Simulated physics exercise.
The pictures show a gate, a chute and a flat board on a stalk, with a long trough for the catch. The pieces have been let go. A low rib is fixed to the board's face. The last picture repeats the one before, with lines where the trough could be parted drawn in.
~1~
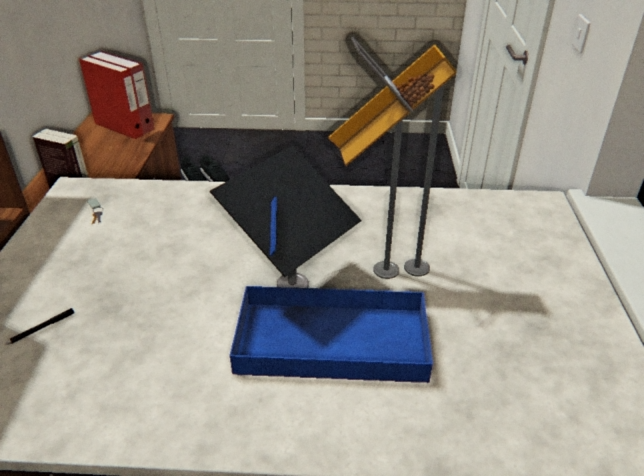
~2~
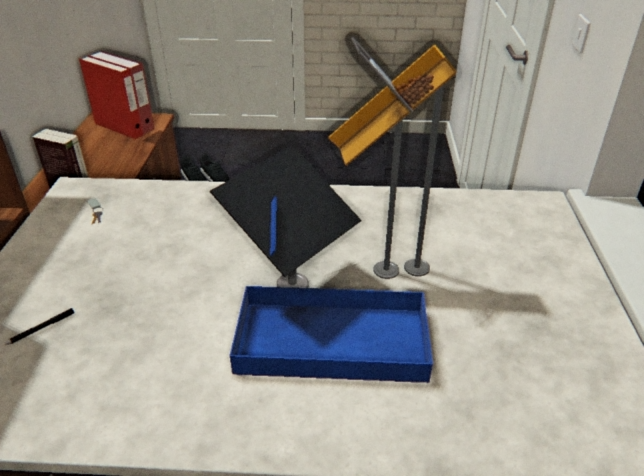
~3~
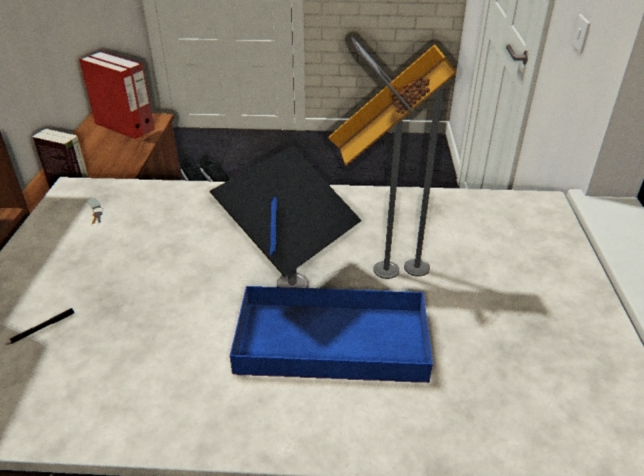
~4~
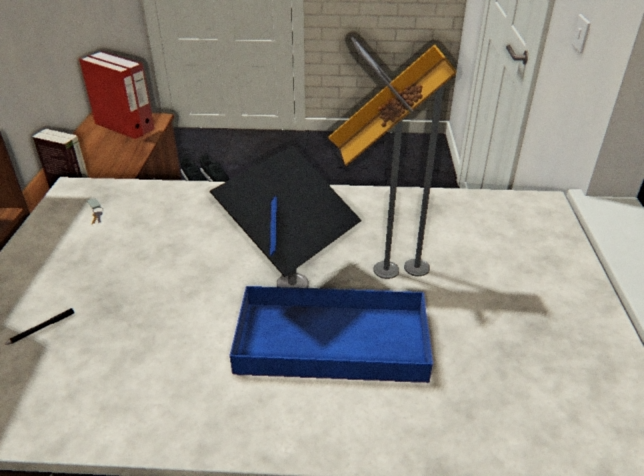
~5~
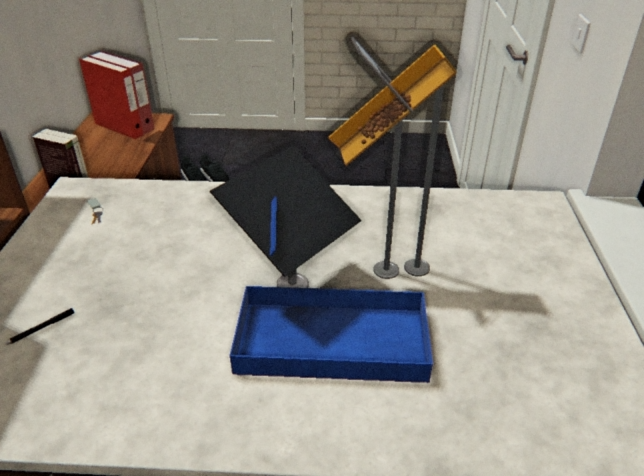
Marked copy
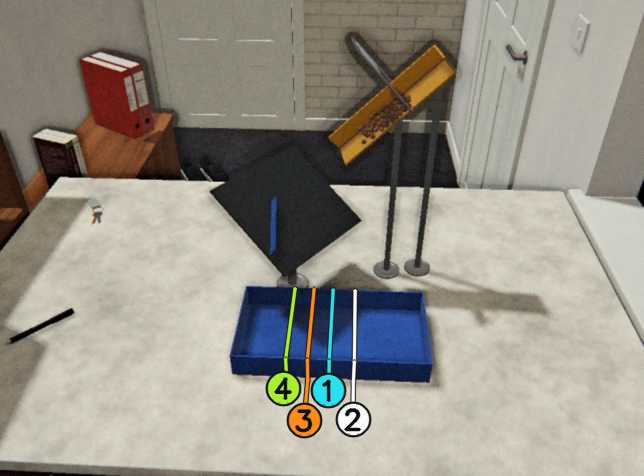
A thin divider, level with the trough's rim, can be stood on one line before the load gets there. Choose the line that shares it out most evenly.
1.
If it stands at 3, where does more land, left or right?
More lands on the right.
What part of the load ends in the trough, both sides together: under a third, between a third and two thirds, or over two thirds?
It is over two thirds.
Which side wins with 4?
Right.
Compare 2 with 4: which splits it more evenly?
That would be 2.
On the marked copy, line 1 crosses the front rim at (329, 360); line 2 crosses the front rim at (354, 361); line 3 crosses the front rim at (307, 359); line 4 crosses the front rim at (285, 358).
With 1, of what is caught, about half on the left of the divider, about half on the right.
With 2, of what is caught, most on the left of the divider, about a quarter on the right.
With 3, of what is caught, about a quarter on the left of the divider, most on the right.
With 4, of what is caught, a small part on the left of the divider, nearly all on the right.
